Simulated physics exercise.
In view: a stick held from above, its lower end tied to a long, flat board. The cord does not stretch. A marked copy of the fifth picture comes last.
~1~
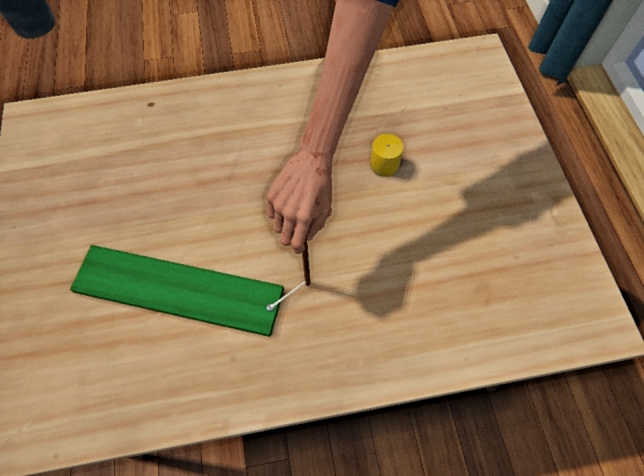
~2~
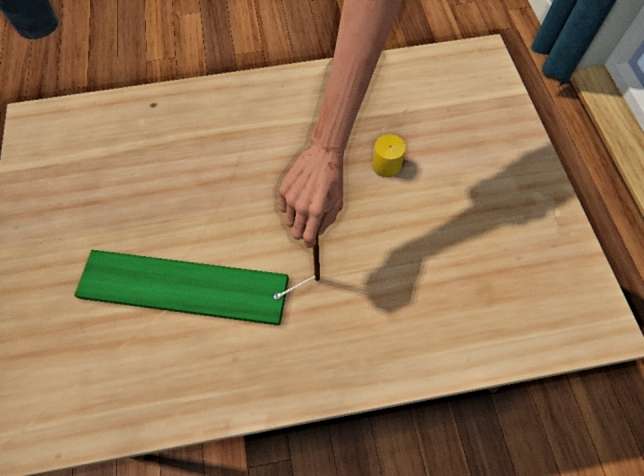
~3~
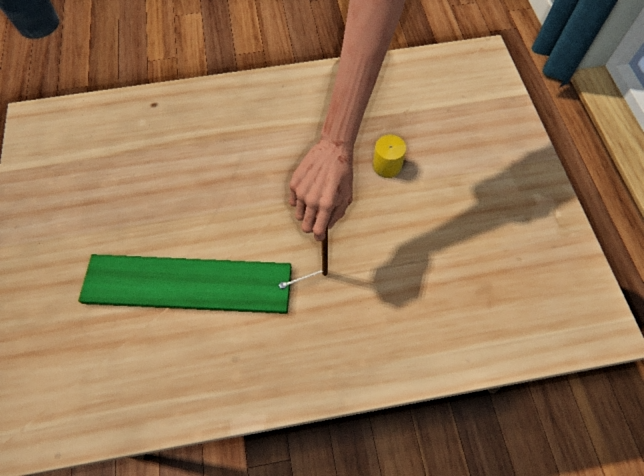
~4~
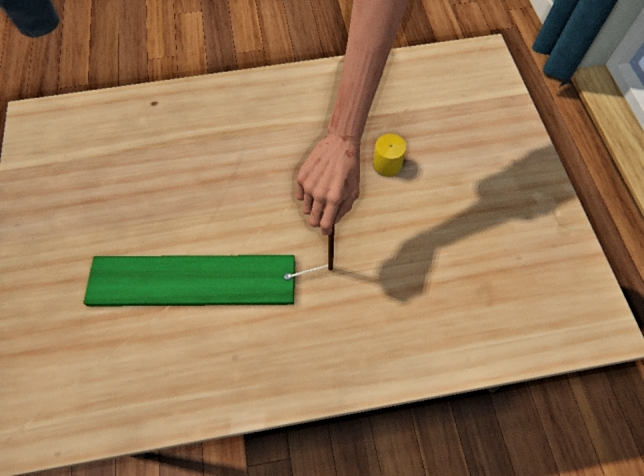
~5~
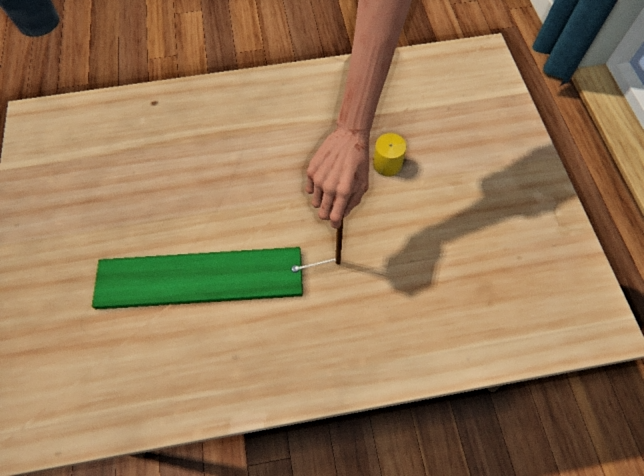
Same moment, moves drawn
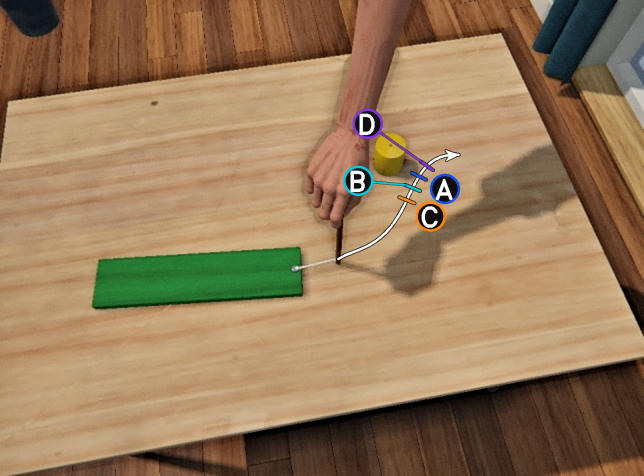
On a wooden tabletop, a hand moves a stick rightward, pulling a green board by a cord.
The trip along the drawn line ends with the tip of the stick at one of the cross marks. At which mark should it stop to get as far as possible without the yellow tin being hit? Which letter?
As far as tick A.
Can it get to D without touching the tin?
No.
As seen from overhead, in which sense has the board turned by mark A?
Anticlockwise.
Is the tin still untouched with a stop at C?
Yes.
On the marked copy, A at (419, 176); B at (412, 188); C at (407, 200); D at (427, 166); the route from (338, 259) via (406, 202) to (459, 155).
Following A. Soon after the start, foot of the stick (379, 239), middle of the board (243, 266).
Later, foot of the stick (404, 206), middle of the board (279, 253).
In the end, foot of the stick (418, 177), middle of the board (307, 237); nothing has been touched.
As for the rest, B is safe but short; C is safe but short; D is too far, the tin has been hit.
